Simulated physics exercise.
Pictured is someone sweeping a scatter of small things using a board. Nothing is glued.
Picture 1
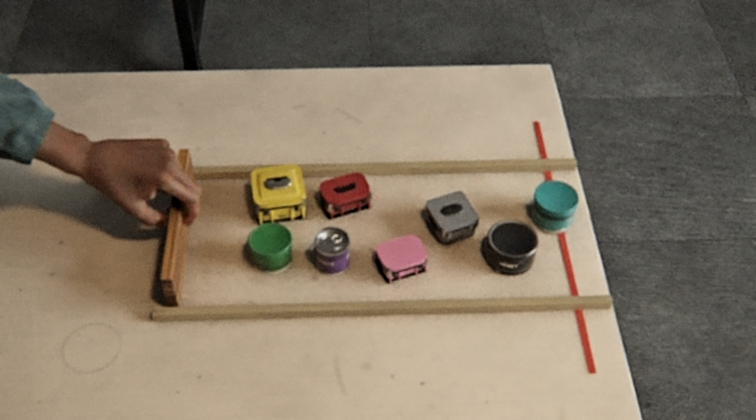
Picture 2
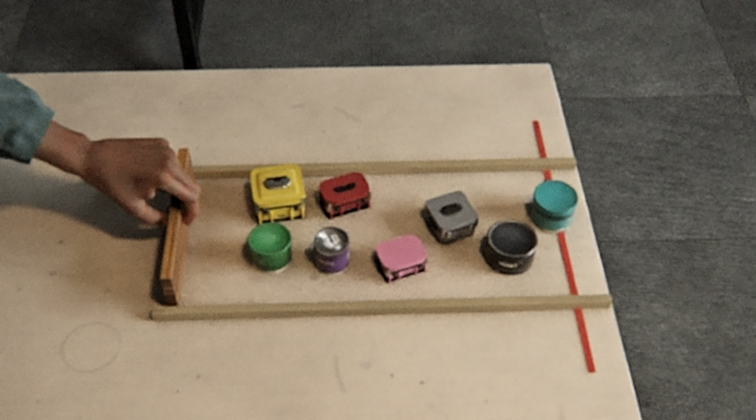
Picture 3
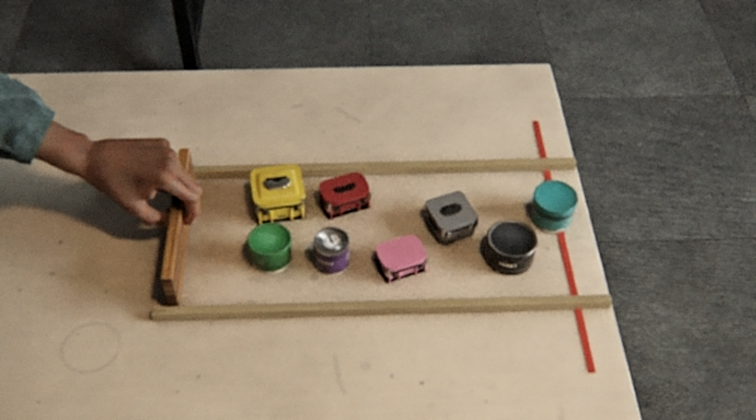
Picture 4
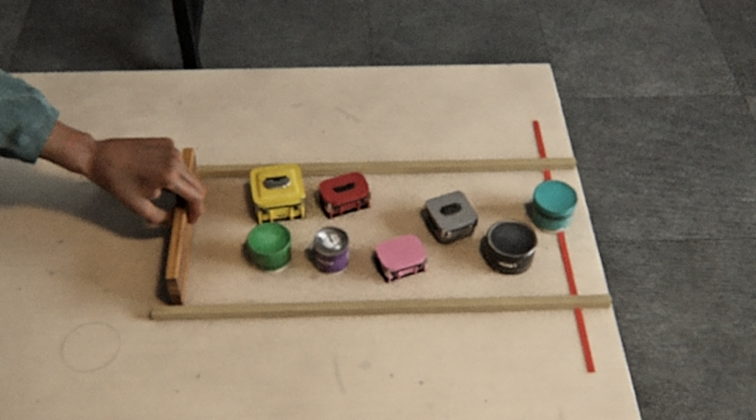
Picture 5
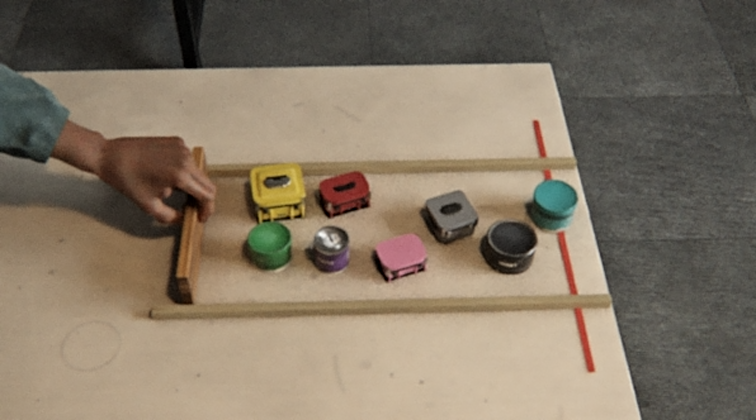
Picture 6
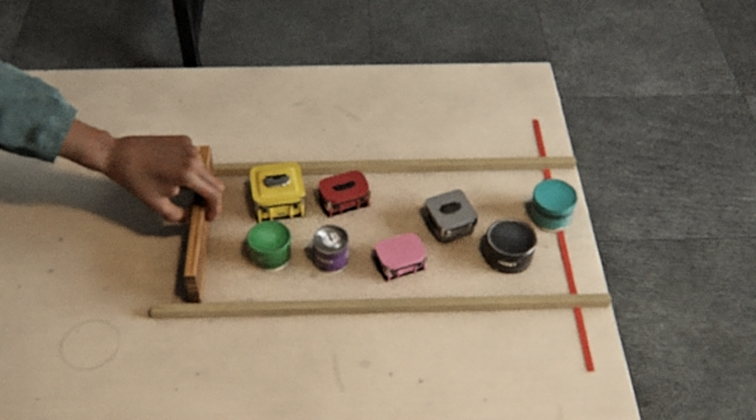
A hand slides a wooden board slightly right toward small, still containers on a table.
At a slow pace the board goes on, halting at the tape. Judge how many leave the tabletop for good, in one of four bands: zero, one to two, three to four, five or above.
Turns out five or upwards get shoved off the end.
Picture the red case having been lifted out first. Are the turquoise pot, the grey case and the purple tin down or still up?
The turquoise pot? It heads down. The grey case? It heads down. The purple tin? It does not drop.
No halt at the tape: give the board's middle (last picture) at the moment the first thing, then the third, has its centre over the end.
I'd say close to (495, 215), then close to (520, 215).
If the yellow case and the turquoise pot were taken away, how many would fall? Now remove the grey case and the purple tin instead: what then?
The counts would be 3 and 3.
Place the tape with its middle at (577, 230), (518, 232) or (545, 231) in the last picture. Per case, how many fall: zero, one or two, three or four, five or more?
Taking the tapes one at a time, the count is at least five, then just one or two, then 5 or more.
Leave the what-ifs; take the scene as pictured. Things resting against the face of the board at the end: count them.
In contact: 3.
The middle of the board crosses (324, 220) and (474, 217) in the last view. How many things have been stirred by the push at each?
Counts: 5, 8.
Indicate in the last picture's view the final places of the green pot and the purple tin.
About (586, 235), and about (591, 268).
A little later, none off yet; turquoise pot at rest near (553, 206); black tub at rest near (510, 246); grey case at rest near (450, 217).
Next, none off yet; turquoise pot at rest near (553, 206); black tub shifted about its own width near (543, 242); grey case shifted about its own width near (505, 220).
When it is over, the number that fall off is five or more; down, red case, pink case, grey case, black tub and turquoise pot.
